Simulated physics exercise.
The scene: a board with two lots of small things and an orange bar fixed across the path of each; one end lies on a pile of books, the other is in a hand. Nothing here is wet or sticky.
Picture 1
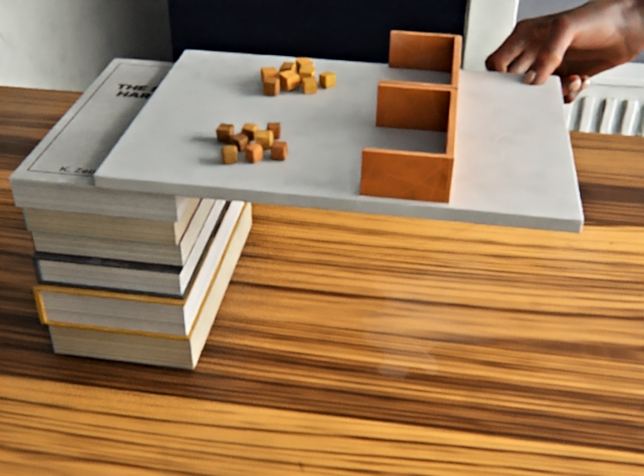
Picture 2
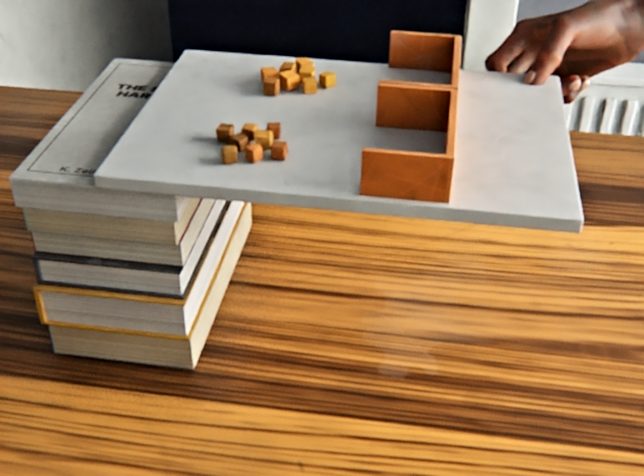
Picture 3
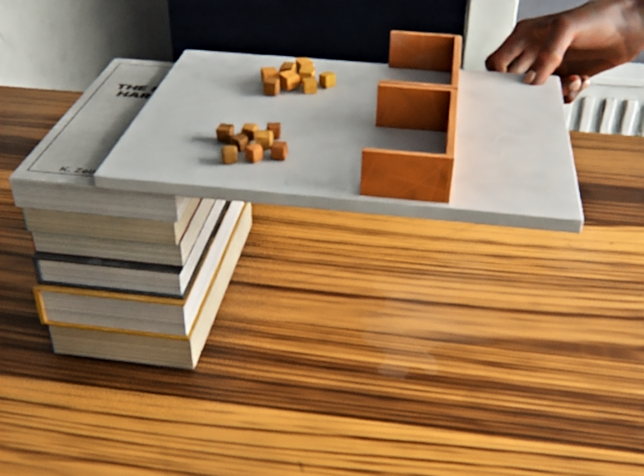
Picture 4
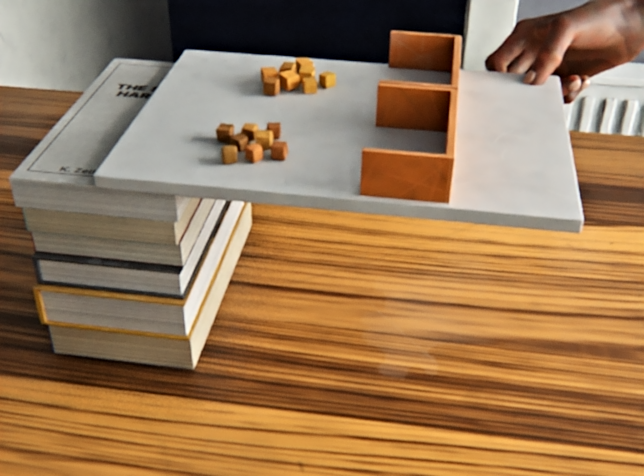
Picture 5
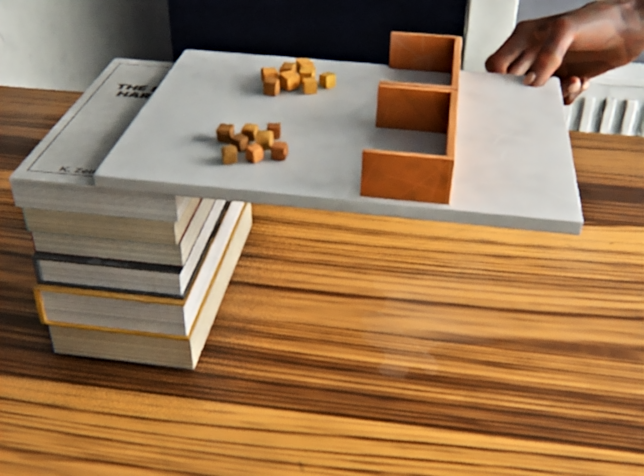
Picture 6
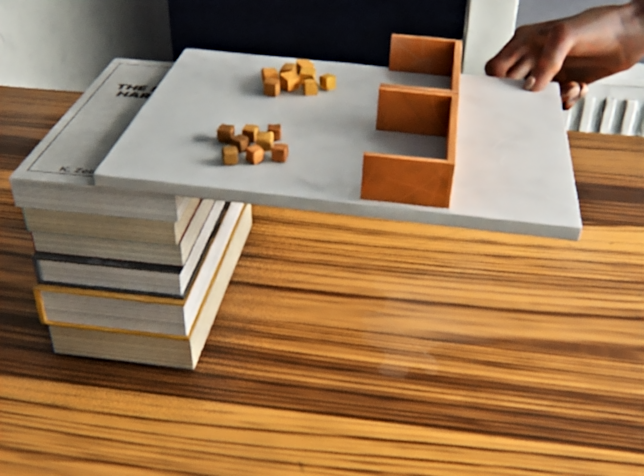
At first, a pale board rests level, its left end on a stack of books and its right end held by a hand, with two clusters of small brown cubes facing orange-brown barriers. For most of the clip nothing moves. Then the hand lowers the right end very slightly, while the cubes stay put.
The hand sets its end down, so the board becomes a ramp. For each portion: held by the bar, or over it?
Nearer portion: It piles up behind the barrier. Farther portion: It piles up behind the barrier.
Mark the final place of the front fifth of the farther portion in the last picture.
Close to (397, 214).
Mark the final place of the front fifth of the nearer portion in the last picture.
Roughly at (384, 302).
Then, 0.71 s on from there, board sloping at 15°; nearer portion where it was; farther portion where it was.
Then, 1.47 s on from there, board sloping at 30°; nearer portion on its way down; farther portion on its way down.
Then, 2.37 s on from there, board resting at 39°; nearer portion has reached its bar; farther portion has reached its bar.
In the end, board resting at 39°; nearer portion gathered behind its bar; farther portion gathered behind its bar.
